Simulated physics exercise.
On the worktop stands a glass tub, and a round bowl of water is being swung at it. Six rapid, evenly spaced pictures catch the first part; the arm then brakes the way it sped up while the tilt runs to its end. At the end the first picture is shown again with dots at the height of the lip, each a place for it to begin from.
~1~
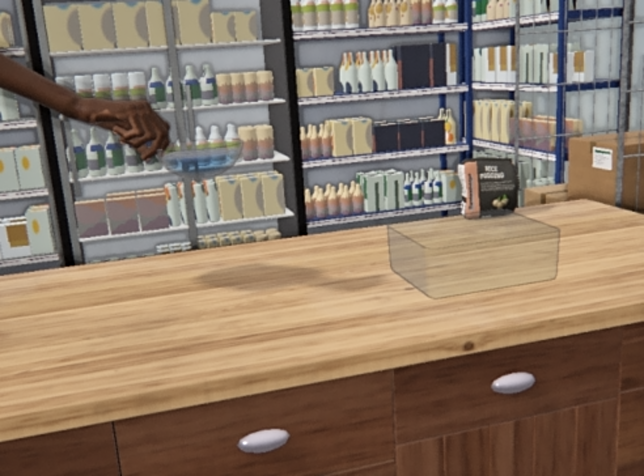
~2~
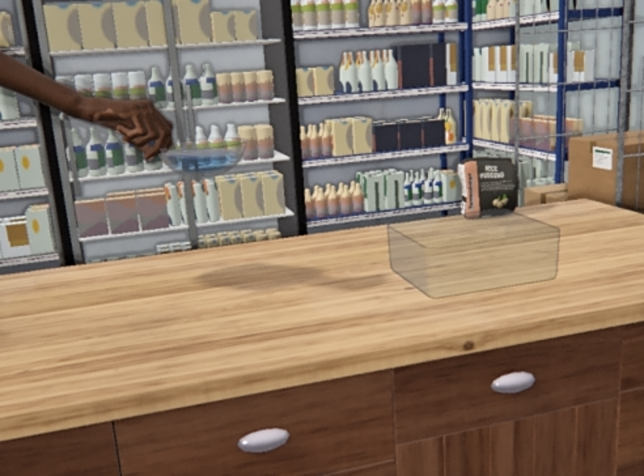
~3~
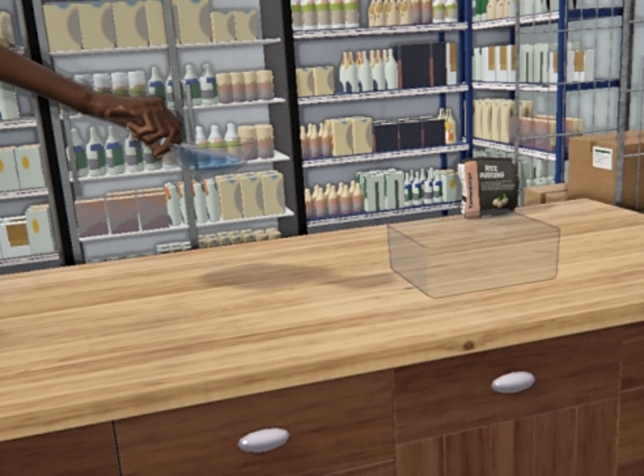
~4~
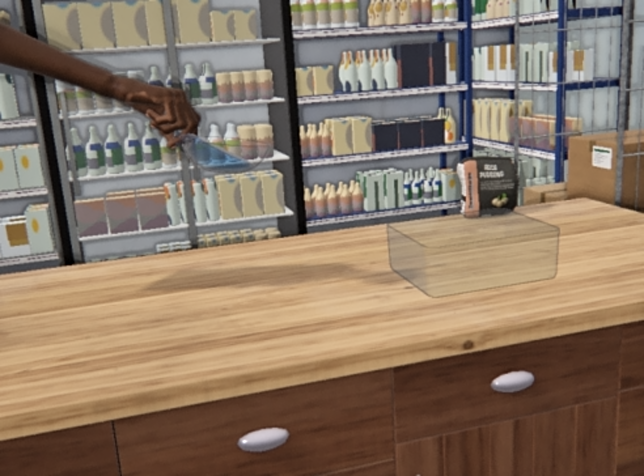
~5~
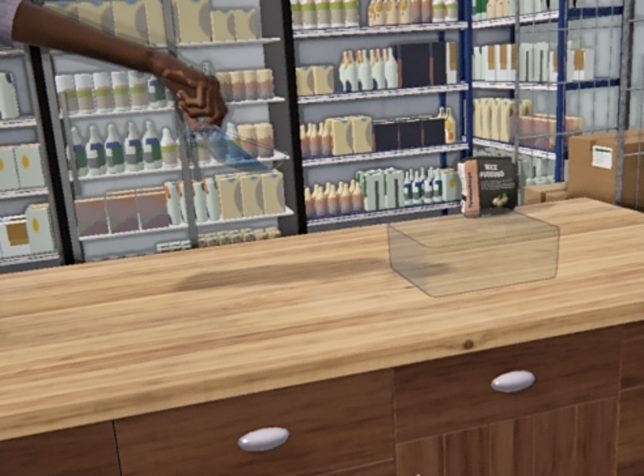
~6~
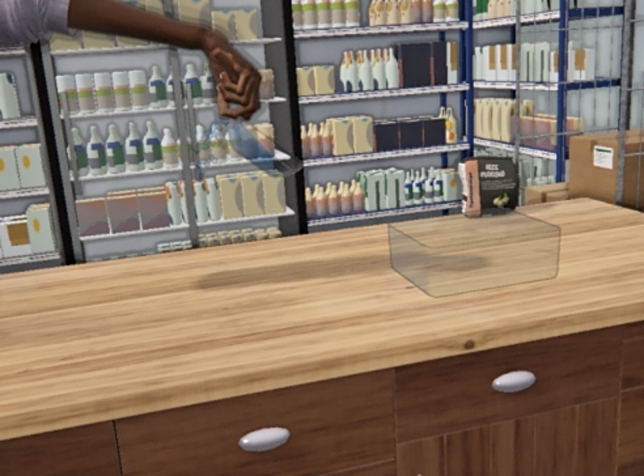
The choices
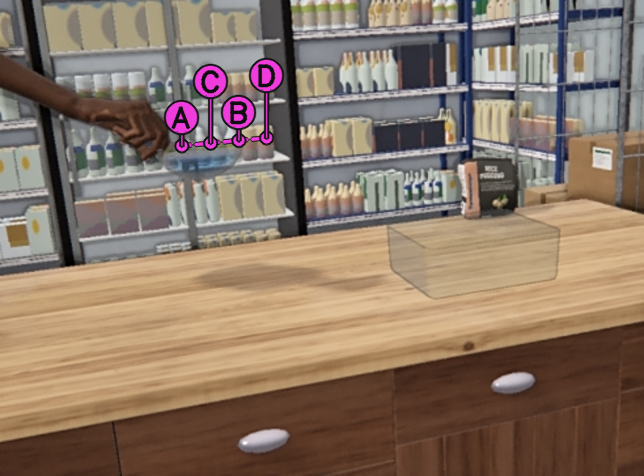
In a shop, a hand swinging a clear bluish bowl rightward above a wooden counter and tilting it near a see-through tub.
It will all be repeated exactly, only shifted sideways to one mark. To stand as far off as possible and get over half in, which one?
D is the one.
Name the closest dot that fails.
It is B.
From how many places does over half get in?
One of them.
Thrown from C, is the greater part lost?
Yes, it does.
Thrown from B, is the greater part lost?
Yes.
On the marked copy, A at (181, 145); B at (238, 140); C at (210, 143); D at (266, 137).
With A, about 0 % lands in the tub, 100 % falls short.
With B, about 20 % lands in the tub, 75 % falls short and 5 % goes beside or beyond.
With C, about 0 % lands in the tub, 97 % falls short and 3 % goes beside or beyond.
With D, about 63 % lands in the tub, 23 % falls short and 14 % goes beside or beyond.
